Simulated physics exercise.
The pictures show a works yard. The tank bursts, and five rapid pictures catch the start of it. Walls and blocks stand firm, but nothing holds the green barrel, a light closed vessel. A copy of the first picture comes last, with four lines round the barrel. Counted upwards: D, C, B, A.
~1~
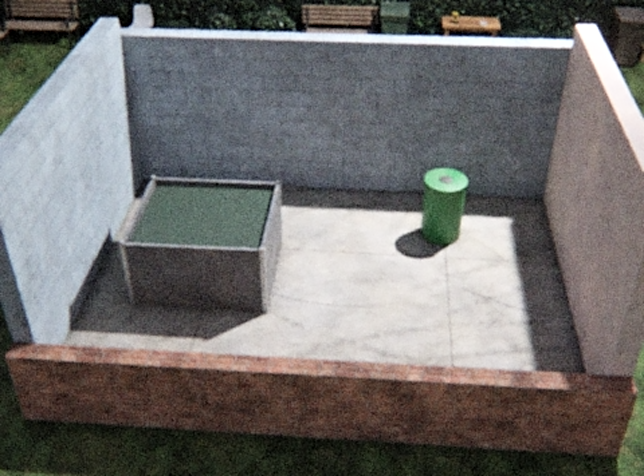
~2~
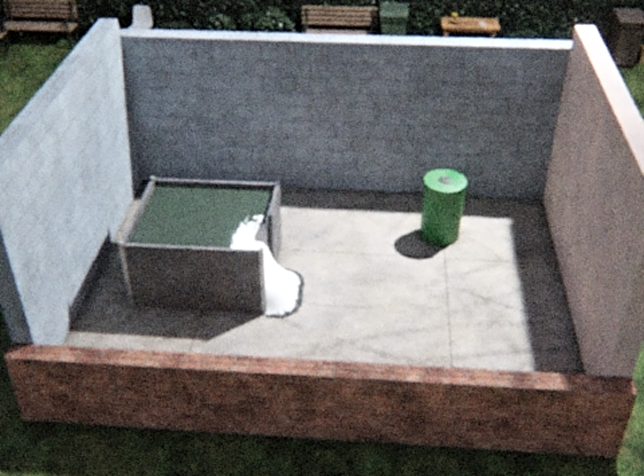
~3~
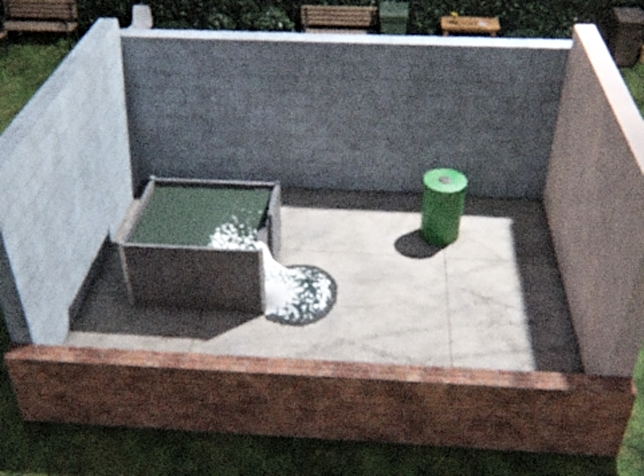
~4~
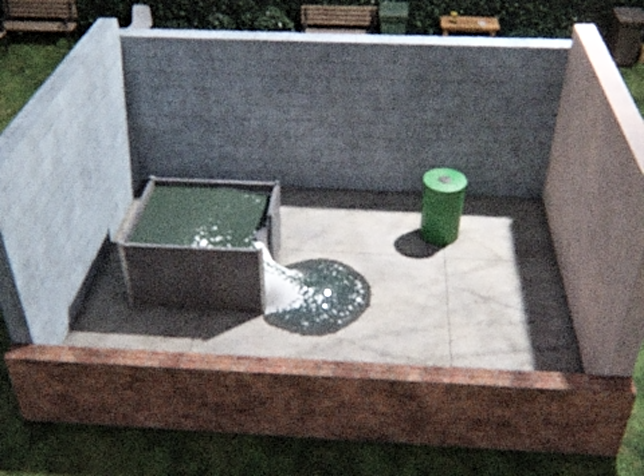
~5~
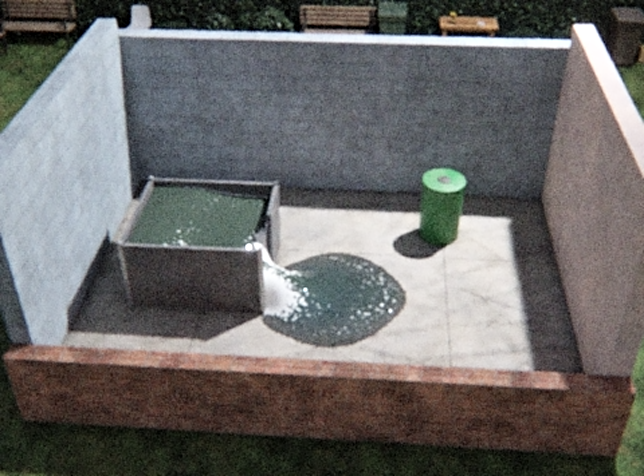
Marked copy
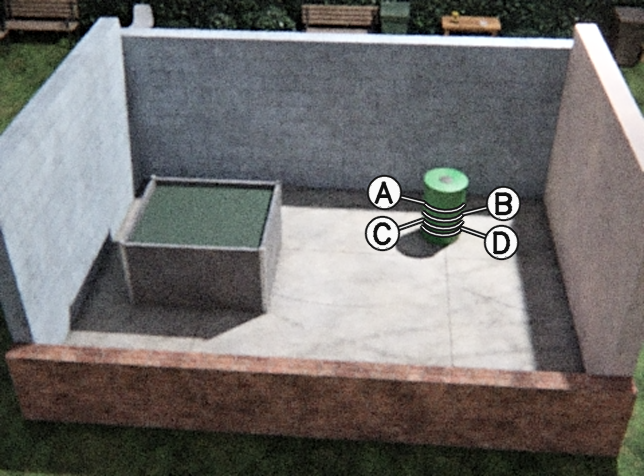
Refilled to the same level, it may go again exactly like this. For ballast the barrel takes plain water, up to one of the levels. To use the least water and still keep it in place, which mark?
D will do.
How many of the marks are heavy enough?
All four.
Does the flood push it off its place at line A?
No, not at all.
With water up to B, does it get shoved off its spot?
No, that is safe.
On the marked copy, A at (444, 211); B at (443, 220); C at (442, 228); D at (442, 235); from the bottom up D, C, B, A.
If A is chosen, it does not move.
If B is chosen, it does not move.
If C is chosen, it does not move.
If D is chosen, it does not move.
